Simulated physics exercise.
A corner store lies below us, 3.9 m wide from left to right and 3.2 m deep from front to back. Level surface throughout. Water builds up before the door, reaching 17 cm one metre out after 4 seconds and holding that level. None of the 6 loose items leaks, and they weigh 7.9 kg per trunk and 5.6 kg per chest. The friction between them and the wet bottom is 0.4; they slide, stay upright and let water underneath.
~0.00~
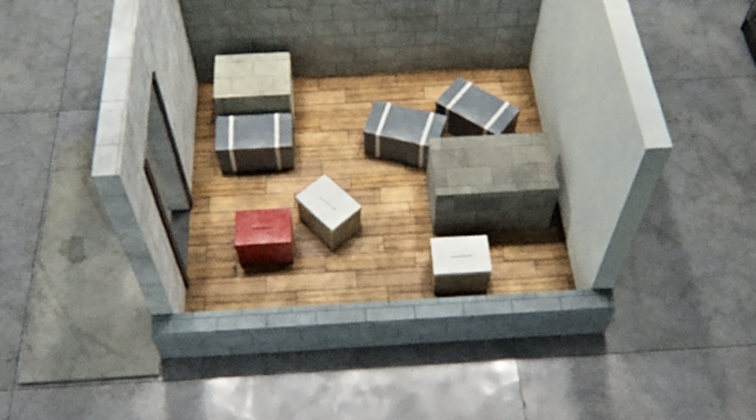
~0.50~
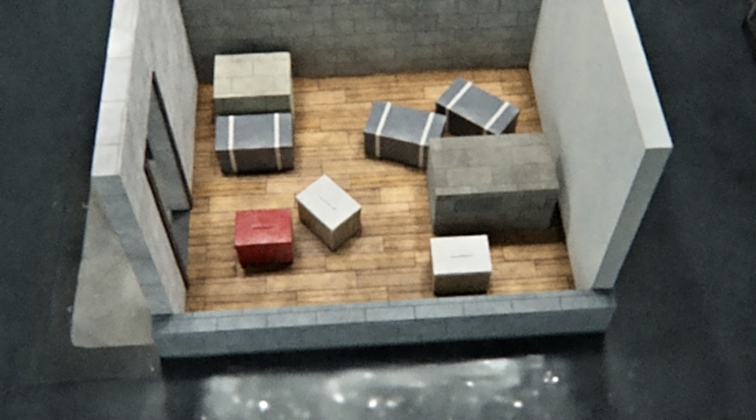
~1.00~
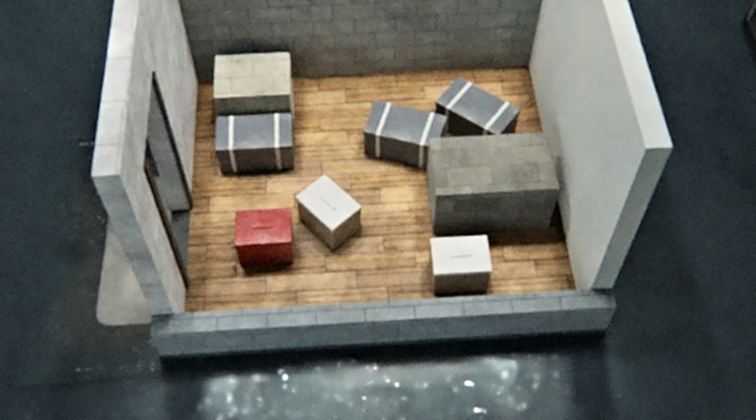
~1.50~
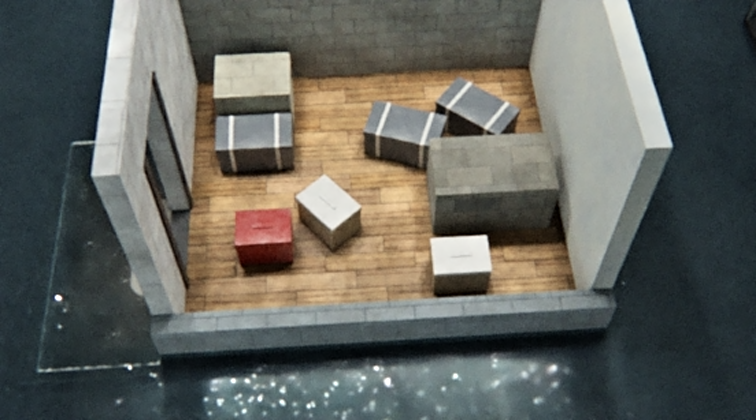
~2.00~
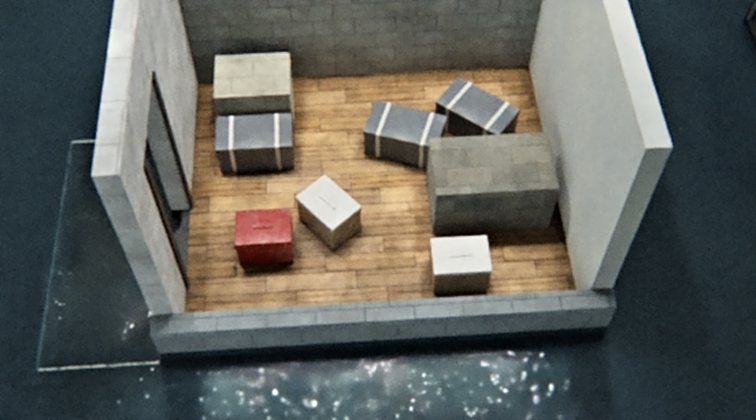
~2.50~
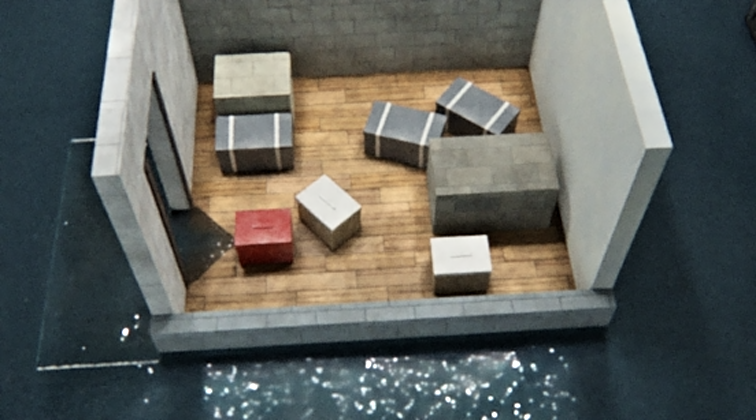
Dark water spread around a small walled room holding a red chest and other boxes, then a little seeped through the left doorway onto the wooden floor, while none of the boxes moved.
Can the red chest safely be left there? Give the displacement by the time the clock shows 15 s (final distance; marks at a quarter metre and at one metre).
Result: A large displacement.
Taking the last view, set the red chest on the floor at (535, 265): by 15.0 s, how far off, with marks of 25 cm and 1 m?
What happens is it remains nearly in place.
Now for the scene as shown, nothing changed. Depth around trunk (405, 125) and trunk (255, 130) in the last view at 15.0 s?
Some 11 cm at the first, some 7 cm at the second.
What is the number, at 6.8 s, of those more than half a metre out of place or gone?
I make it 3 by then.
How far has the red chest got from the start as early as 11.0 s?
Roughly 200 centimetres by that point.
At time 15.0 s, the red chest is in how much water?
Near 11 cm deep.
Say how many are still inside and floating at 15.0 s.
6.
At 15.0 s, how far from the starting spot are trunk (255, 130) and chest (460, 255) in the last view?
Respectively 50 and 100 centimetres.
After 3.5 s the red chest is near (283, 227), 0.2 m from its start, aground; 0 afloat.
After 6.8 s the red chest is near (507, 268), 2.4 m from its start, afloat; 3 afloat.
After 11.0 s the red chest is near (481, 273), 2.2 m from its start, afloat; 5 afloat.
After 15.0 s the red chest is near (469, 248), 2.0 m from its start, afloat; 6 afloat.
